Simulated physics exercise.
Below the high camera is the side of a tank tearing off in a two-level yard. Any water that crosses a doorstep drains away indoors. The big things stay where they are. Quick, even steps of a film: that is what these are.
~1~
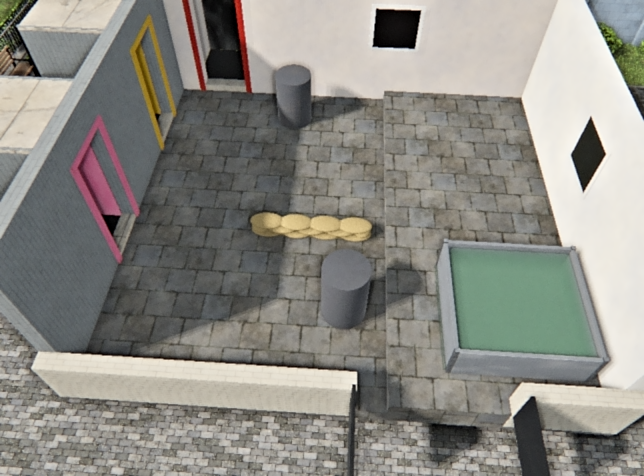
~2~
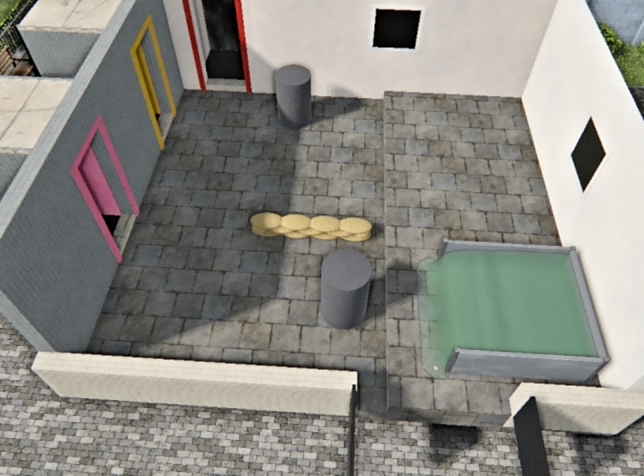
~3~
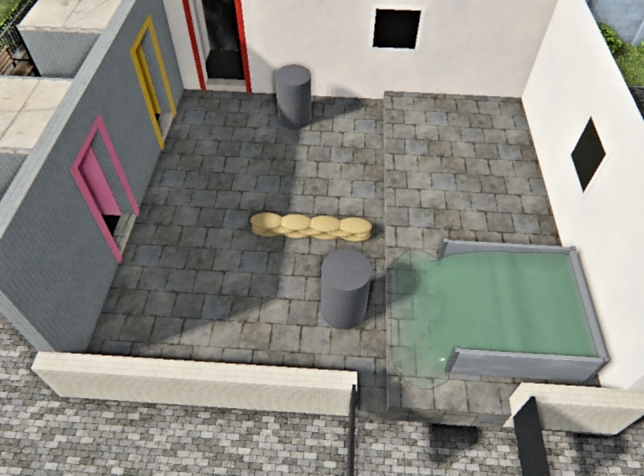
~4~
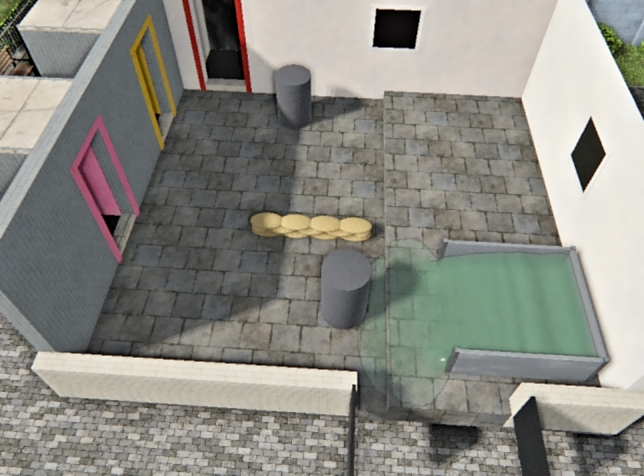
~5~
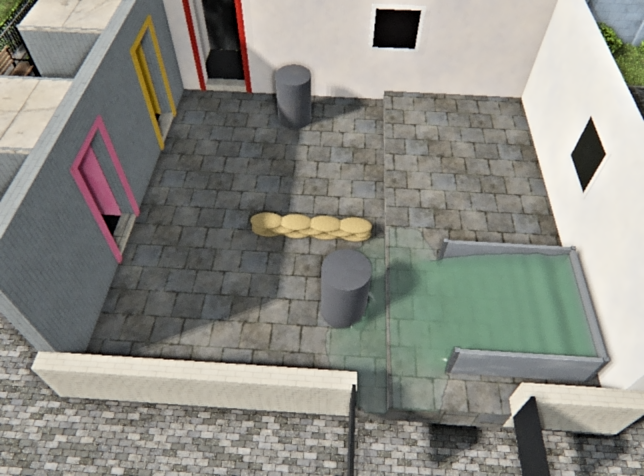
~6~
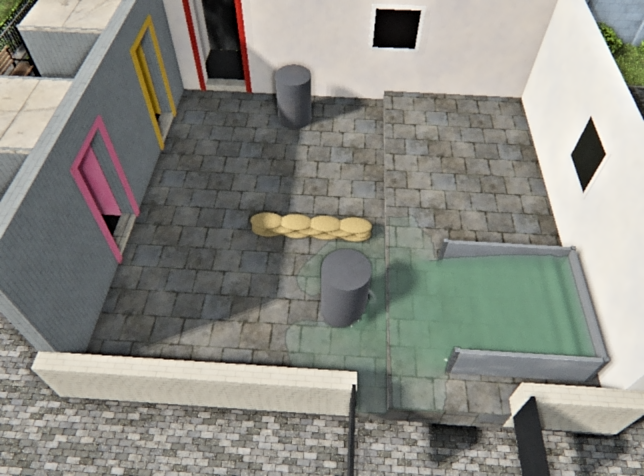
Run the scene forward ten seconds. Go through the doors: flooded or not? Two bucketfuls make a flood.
Result: The red door receives no more than two buckets. The pink door receives more than two buckets. The yellow door receives no more than two buckets.
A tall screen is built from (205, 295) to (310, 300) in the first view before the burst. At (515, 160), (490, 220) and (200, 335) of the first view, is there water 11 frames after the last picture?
Reading them off in sequence: Spared, spared, swamped.
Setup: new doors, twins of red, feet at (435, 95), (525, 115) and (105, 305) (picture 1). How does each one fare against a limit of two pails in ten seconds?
Sure - the first stays short, the second stays short, the third gets past.
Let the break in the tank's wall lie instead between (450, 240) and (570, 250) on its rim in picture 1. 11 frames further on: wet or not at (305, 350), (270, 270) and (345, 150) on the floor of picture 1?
First kept bare, second kept bare, third soaked through.
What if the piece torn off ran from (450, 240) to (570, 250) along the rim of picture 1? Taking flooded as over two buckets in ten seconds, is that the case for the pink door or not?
As I see it, the pink door stays short of it.
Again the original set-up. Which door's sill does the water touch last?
My answer is the red one.
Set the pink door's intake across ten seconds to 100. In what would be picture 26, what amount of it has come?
My guess is about 45 %.
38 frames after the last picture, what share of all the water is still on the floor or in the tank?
Roughly 86 percent.
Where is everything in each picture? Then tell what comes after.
The first frame shows the water tank at (518, 299) is whole and still.
In the second frame, the front is at a hidden place, out from the gap at (447, 307).
In the third frame, water pours out at (447, 309) and has run to (415, 254).
In the fourth frame, water pours out at (446, 310) and has run to a hidden place.
In the fifth frame, water pours out at (446, 310) and has run to a hidden place.
In the sixth frame, water pours out at (446, 310) and has run to (295, 357).
A moment on, water covers 20 % of the floor; the red door not reached, the pink door not reached, the yellow door not reached.
Next, water covers 30 % of the floor; the red door not reached, the pink door wet at the sill, nothing in, the yellow door not reached.
Then, water covers 40 % of the floor; the red door not reached, the pink door over two buckets in, the yellow door not reached.
Later, water covers 55 % of the floor; the red door wet at the sill, nothing in, the pink door over two buckets in, the yellow door wet at the sill, nothing in.
In the end, water covers 65 % of the floor; the red door wet at the sill, nothing in, the pink door over two buckets in, the yellow door wet at the sill, nothing in.
